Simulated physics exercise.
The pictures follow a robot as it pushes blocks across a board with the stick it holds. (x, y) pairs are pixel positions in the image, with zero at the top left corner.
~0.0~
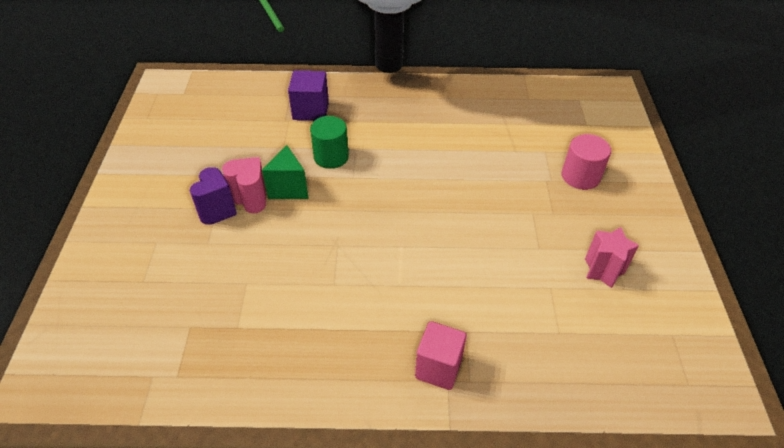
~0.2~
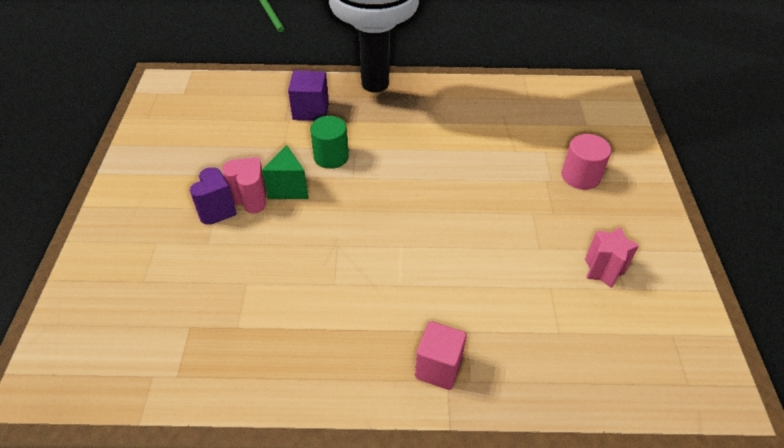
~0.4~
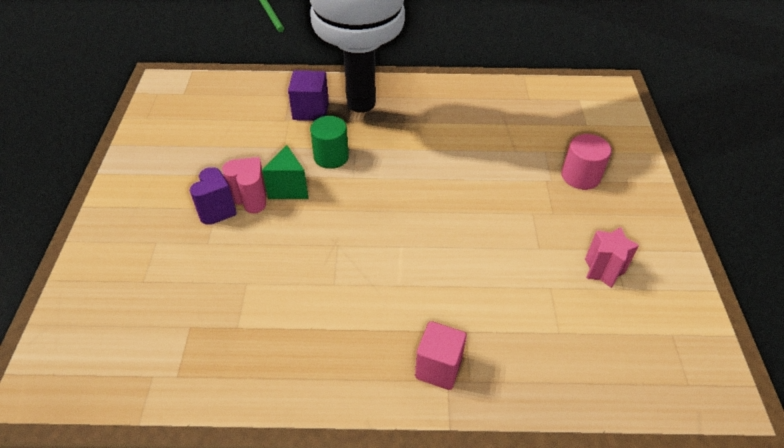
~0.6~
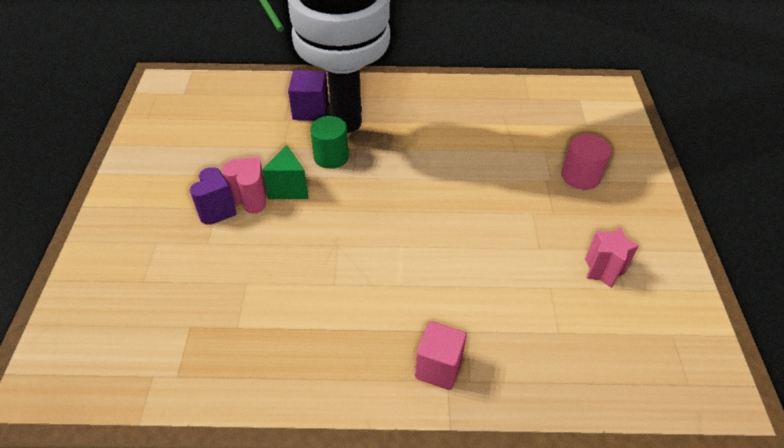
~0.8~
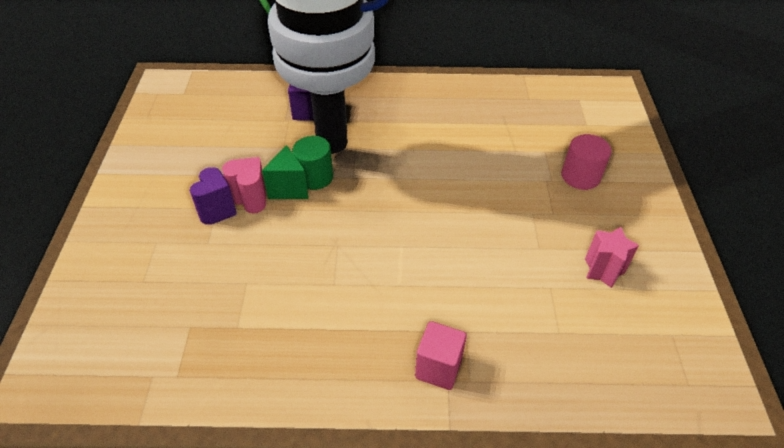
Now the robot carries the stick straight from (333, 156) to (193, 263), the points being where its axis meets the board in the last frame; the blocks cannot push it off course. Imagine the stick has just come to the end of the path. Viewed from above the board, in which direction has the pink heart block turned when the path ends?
From above, clockwise.
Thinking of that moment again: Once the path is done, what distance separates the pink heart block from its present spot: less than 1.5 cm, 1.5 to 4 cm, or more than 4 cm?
It will move between 1.5 and 4 cm.
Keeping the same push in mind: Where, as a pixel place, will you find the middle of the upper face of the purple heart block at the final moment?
It is going to be at (181, 184).
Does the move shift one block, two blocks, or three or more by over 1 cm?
Expect three or more.
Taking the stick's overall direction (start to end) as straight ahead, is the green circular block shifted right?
Final answer: No.
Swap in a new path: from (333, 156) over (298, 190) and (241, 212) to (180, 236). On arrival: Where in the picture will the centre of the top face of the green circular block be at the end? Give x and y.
I'd guess (235, 211).
What follows on the original path. One third of the way, stick at (289, 177); pink heart block at (239, 172), turned 25° clockwise; green triangle at (246, 205); green circular block at (272, 184).
Two thirds of the way, stick at (241, 213); purple heart block at (182, 184), turned 15° clockwise; pink heart block at (214, 179), turned 40° clockwise; green triangle at (215, 253), turned 35° anticlockwise; green circular block at (229, 224).
At the end, stick at (189, 252); purple heart block at (181, 184), turned 20° clockwise; pink heart block at (214, 180), turned 50° clockwise; green triangle at (212, 290), turned 80° anticlockwise; green circular block at (194, 263).
